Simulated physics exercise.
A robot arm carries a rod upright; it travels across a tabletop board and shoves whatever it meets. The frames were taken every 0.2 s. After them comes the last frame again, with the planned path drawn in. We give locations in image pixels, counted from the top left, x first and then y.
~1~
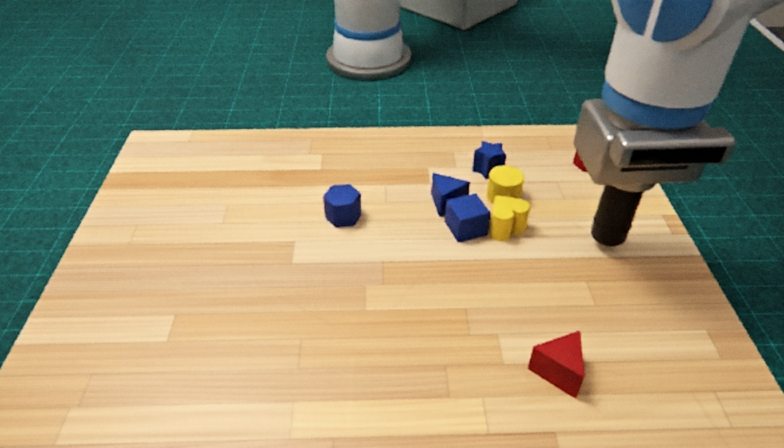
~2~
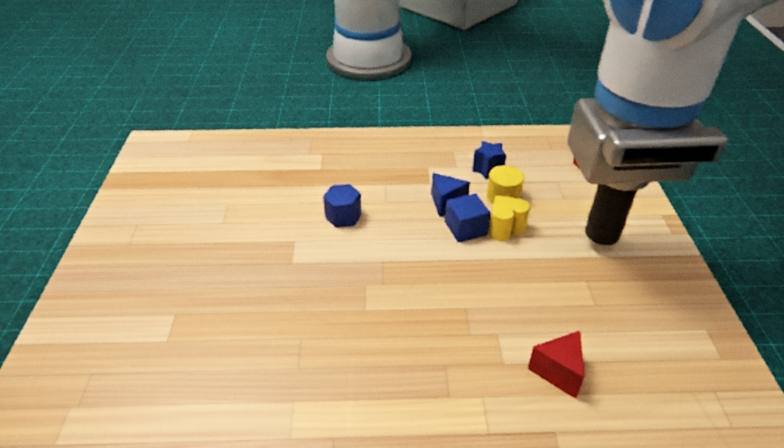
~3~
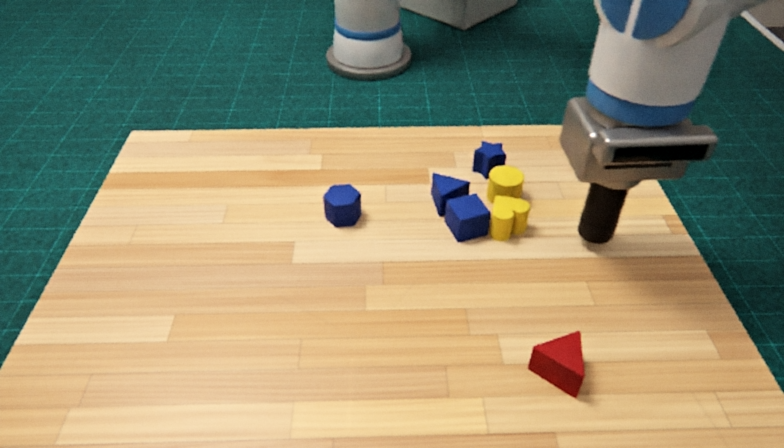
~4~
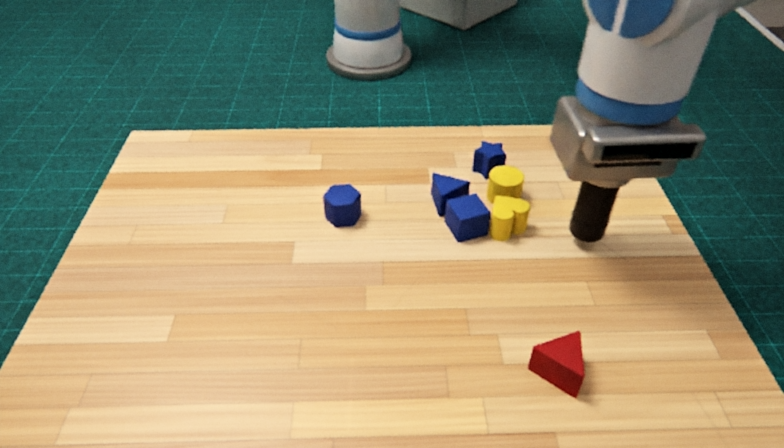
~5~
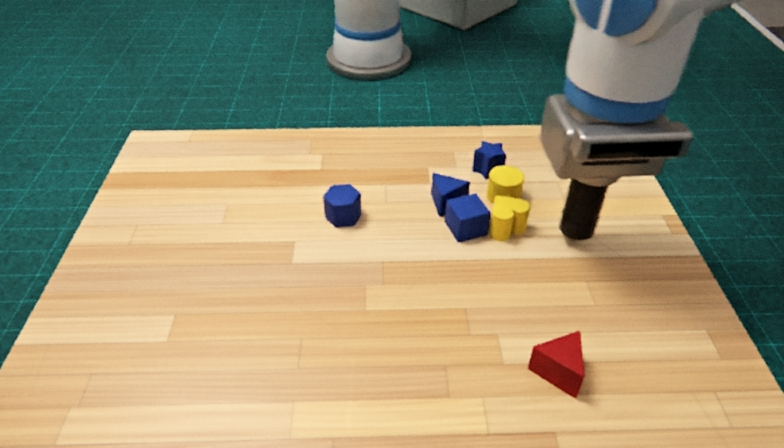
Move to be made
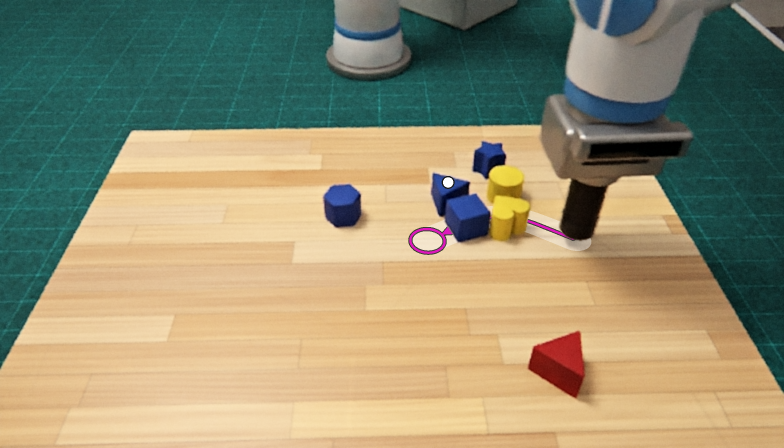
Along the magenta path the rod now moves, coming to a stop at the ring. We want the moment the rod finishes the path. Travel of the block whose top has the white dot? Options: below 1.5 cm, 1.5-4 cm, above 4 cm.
If I had to pick, the block whose top has the white dot travels less than 1.5 cm here.
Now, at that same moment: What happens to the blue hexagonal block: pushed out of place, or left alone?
The blue hexagonal block does not move.
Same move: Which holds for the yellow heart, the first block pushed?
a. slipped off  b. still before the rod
My answer is option b.
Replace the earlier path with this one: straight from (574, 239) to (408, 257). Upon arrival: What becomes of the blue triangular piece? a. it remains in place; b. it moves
My pick is a.
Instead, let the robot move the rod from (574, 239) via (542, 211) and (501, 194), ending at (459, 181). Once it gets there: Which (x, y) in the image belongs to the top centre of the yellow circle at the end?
By then it is at (430, 154).
The line goes from (574, 239) via (522, 220) and (472, 222), ending at (427, 241); the dot is on the blue triangular piece.
The first path, step by step. One third of the way, rod at (524, 211); blue square at (460, 208); yellow heart at (493, 206), turned 30° anticlockwise.
Two thirds of the way, rod at (473, 213); blue square at (415, 223), turned 15° anticlockwise; yellow circle at (504, 173); yellow heart at (444, 212), turned 50° anticlockwise.
At the end, rod at (428, 232); blue hexagonal block unmoved; blue triangular piece unmoved; blue square at (369, 247), turned 20° anticlockwise; yellow circle at (504, 173); yellow heart at (398, 233), turned 55° anticlockwise.
